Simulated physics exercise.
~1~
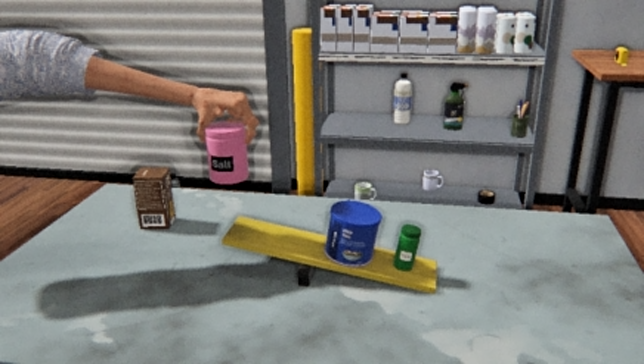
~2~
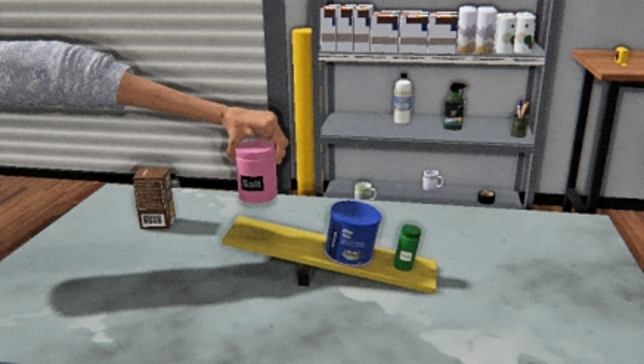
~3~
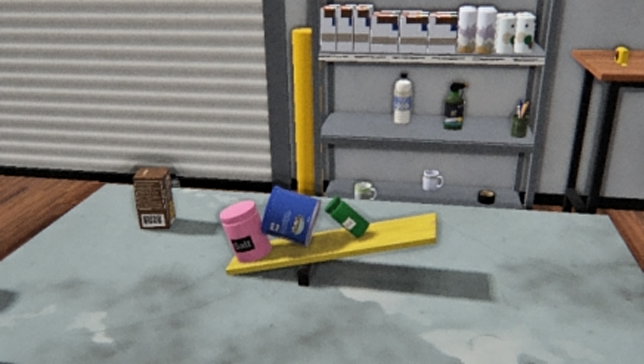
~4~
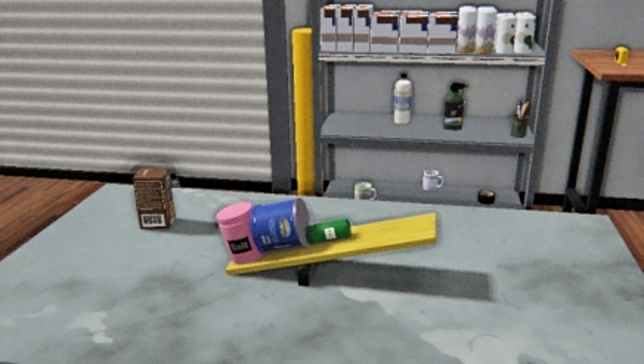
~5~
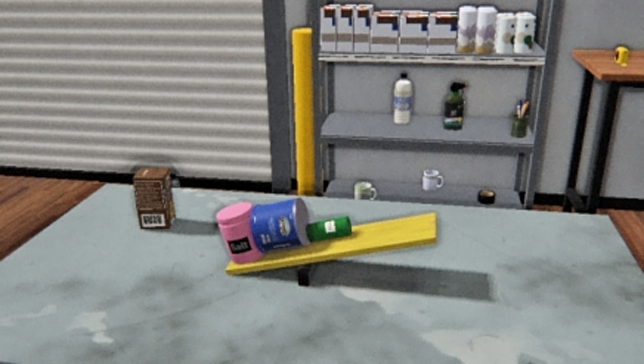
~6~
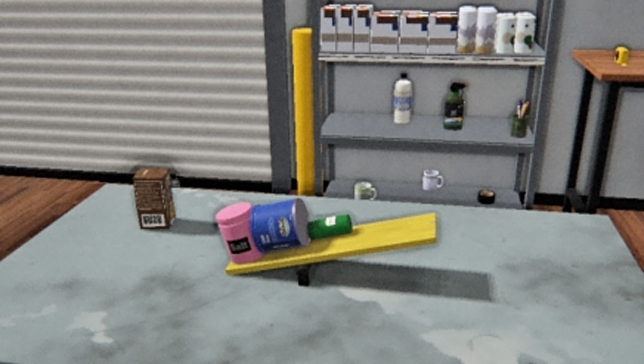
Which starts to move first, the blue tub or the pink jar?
The pink jar starts to move first, carried by the hand while the blue tub is still in place on the plank.
